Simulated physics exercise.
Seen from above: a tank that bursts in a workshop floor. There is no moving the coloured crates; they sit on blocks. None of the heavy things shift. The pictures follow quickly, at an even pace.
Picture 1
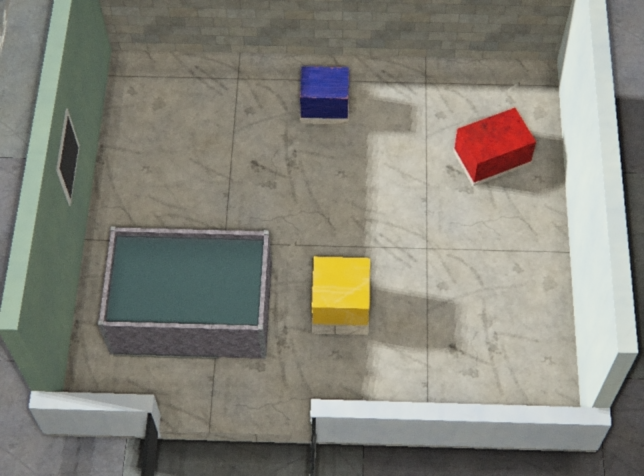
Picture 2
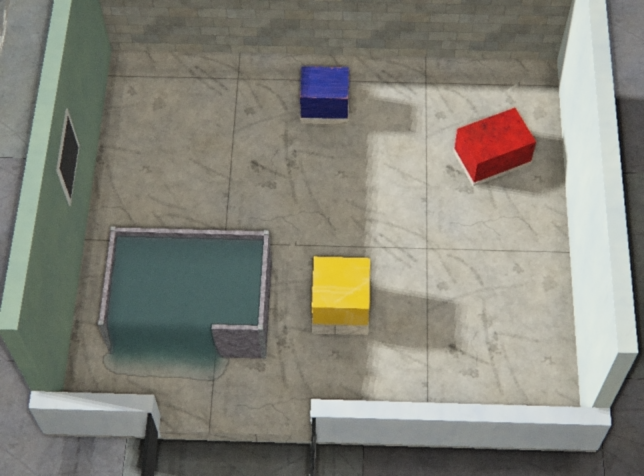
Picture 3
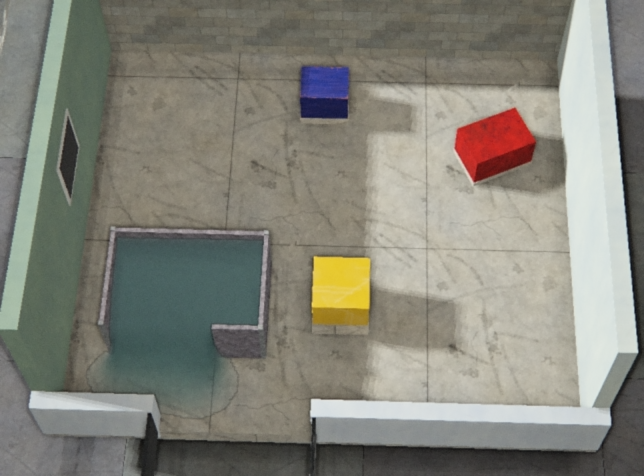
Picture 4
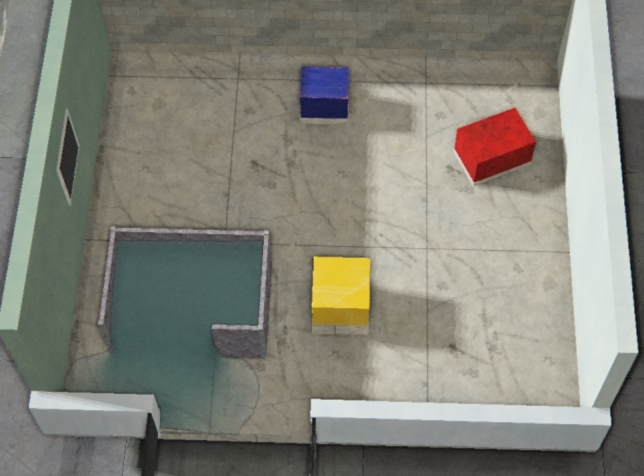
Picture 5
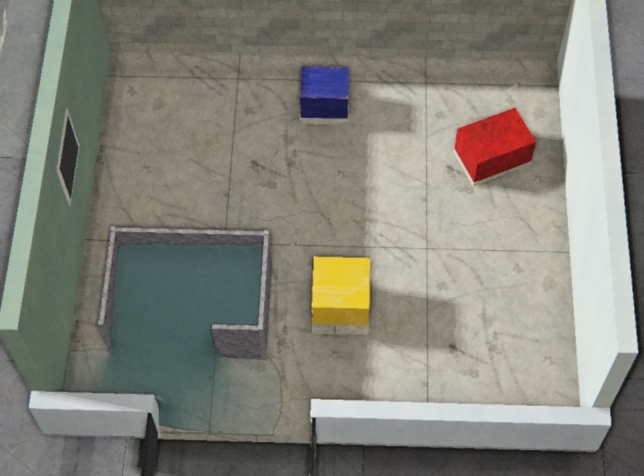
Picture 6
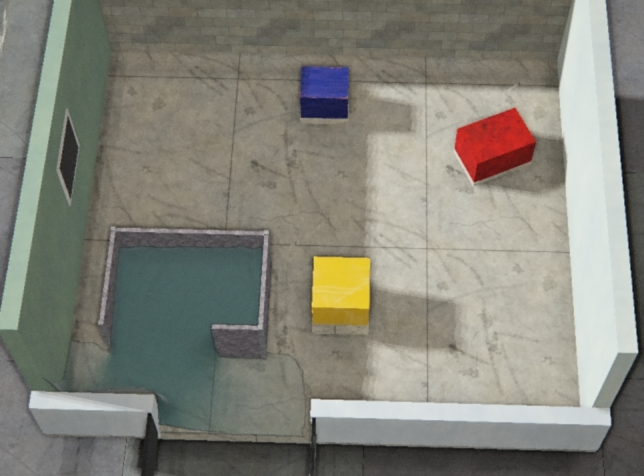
On a workshop floor seen from above, the front wall of a water tank burst open, and water poured out and spread toward the doorway while the blue, red and yellow crates stayed still.
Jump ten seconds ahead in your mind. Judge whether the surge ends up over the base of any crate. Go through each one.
In the end the red crate never meets the water; the yellow crate never meets the water; the blue crate never meets the water.
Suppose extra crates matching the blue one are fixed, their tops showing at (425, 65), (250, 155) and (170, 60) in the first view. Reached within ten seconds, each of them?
Listed in turn: Clear / clear / overtopped.
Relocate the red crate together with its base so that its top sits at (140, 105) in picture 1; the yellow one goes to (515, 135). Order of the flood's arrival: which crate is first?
I would point to the red one.
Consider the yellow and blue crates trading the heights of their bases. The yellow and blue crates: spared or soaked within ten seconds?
Yellow: Stays clear; blue: Stays clear.
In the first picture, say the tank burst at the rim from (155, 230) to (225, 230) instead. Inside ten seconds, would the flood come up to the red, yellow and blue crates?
Red crate is reached; yellow crate is not reached; blue crate is reached.
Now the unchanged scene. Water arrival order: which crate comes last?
From the pictures, the red one.
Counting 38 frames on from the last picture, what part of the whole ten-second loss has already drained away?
Roughly 90 percent.
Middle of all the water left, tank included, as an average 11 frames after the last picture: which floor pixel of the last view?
I would point to (153, 324).
A moment on, water covers 10 % of the floor; the red crate not reached, the yellow crate not reached, the blue crate not reached.
Next, water covers 20 % of the floor; the red crate not reached, the yellow crate not reached, the blue crate not reached.
Then, water covers 35 % of the floor; the red crate not reached, the yellow crate water round its plinth, the blue crate not reached.
Later, water covers 55 % of the floor; the red crate water round its plinth, the yellow crate water round its plinth, the blue crate water round its plinth.
In the end, water covers 80 % of the floor; the red crate stayed above the water, the yellow crate stayed above the water, the blue crate stayed above the water.
